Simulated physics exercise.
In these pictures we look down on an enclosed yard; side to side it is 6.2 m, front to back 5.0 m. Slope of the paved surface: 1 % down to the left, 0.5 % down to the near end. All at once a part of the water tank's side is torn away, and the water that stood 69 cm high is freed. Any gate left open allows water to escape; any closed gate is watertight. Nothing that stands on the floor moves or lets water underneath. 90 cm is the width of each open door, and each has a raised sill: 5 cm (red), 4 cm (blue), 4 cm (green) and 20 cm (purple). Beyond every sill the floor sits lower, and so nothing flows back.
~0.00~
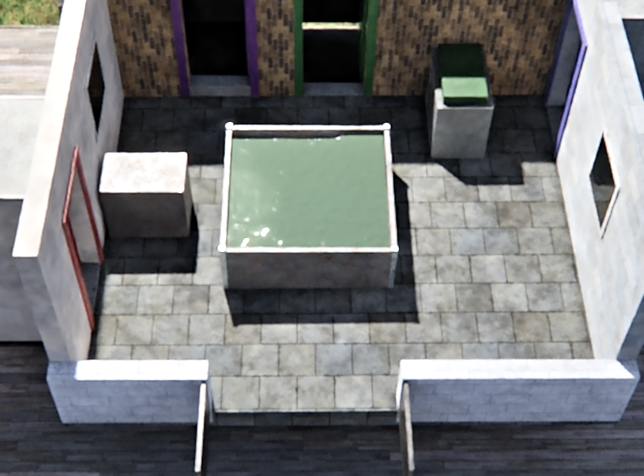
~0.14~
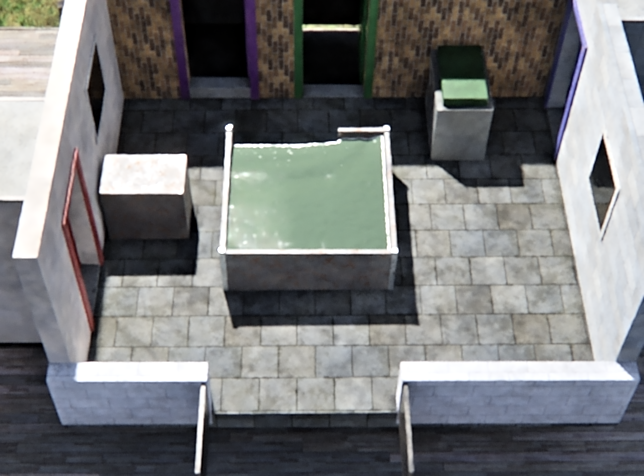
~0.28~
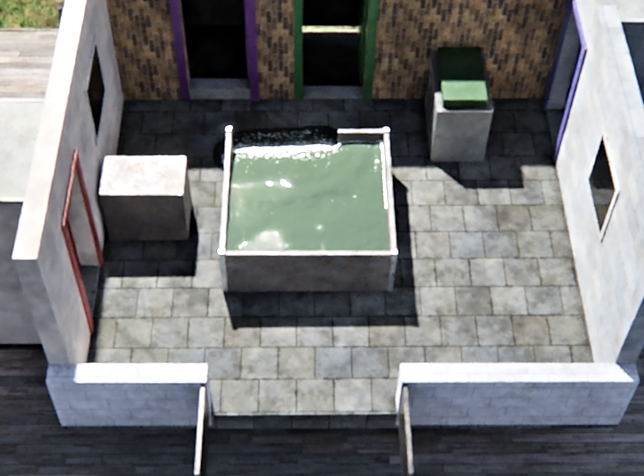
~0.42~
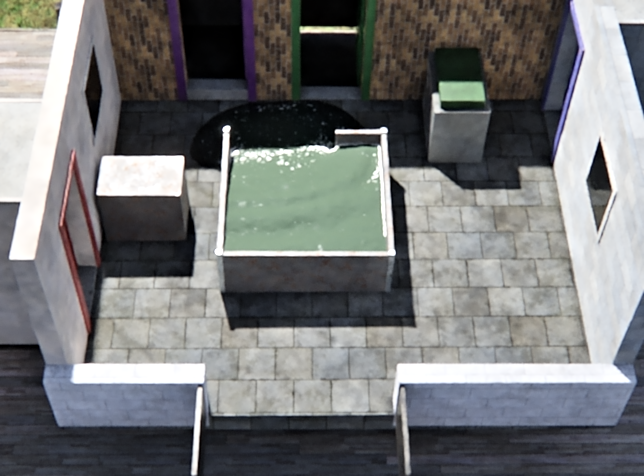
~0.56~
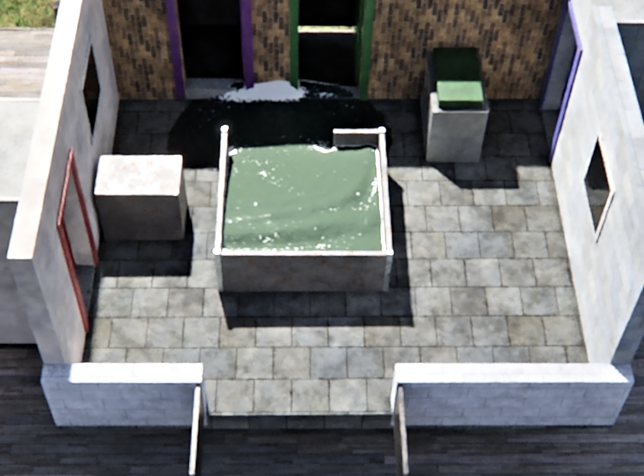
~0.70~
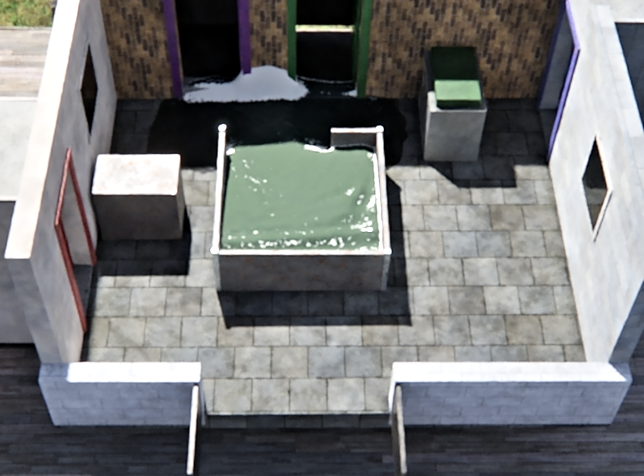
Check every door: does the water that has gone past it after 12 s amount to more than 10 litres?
In order: The red door will not hold enough water back; the blue door will hold enough water back; the green door will not hold enough water back; the purple door will not hold enough water back.
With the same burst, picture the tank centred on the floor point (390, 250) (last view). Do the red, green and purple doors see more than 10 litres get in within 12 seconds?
Against that limit: Red below, green above, purple not over.
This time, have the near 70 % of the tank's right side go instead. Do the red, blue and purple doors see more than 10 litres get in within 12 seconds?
Then it goes red too high, blue too high, purple fine.
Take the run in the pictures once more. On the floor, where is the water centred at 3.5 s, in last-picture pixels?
Centre: Approx. (256, 182) px.
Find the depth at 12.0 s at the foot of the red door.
I'd put it near 7.0 cm.
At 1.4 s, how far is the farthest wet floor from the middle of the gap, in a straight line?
Around 2.6 metres.
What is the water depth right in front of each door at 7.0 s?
In cm: Red 6, blue 2, green 10, purple 17.
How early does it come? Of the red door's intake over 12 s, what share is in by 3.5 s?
That works out near 0%.
After 1.4 s water covers 20 % of the floor and is deepest (48 cm) near (265, 104); red door not reached, blue door not reached, green door 26 cm at the sill, 138 L in, purple door 36 cm at the sill, 30 L in.
After 2.2 s water covers 25 % of the floor and is deepest (46 cm) near (117, 105); red door not reached, blue door not reached, green door 23 cm at the sill, 289 L in, purple door 32 cm at the sill, 96 L in.
After 3.5 s water covers 45 % of the floor and is deepest (36 cm) near (117, 199); red door 3 cm at the sill, 0 L in, blue door 4 cm at the sill, 1 L in, green door 15 cm at the sill, 427 L in, purple door 21 cm at the sill, 128 L in.
After 7.0 s water covers 75 % of the floor and is deepest (20 cm) near (210, 189); red door 6 cm at the sill, 1 L in, blue door 2 cm at the sill, 2 L in, green door 10 cm at the sill, 574 L in, purple door 17 cm at the sill, 140 L in.
After 12.0 s water covers 95 % of the floor and is deepest (13 cm) near (117, 105); red door 7 cm at the sill, 21 L in, blue door 2 cm at the sill, 2 L in, green door 7 cm at the sill, 647 L in, purple door 9 cm at the sill, 140 L in.
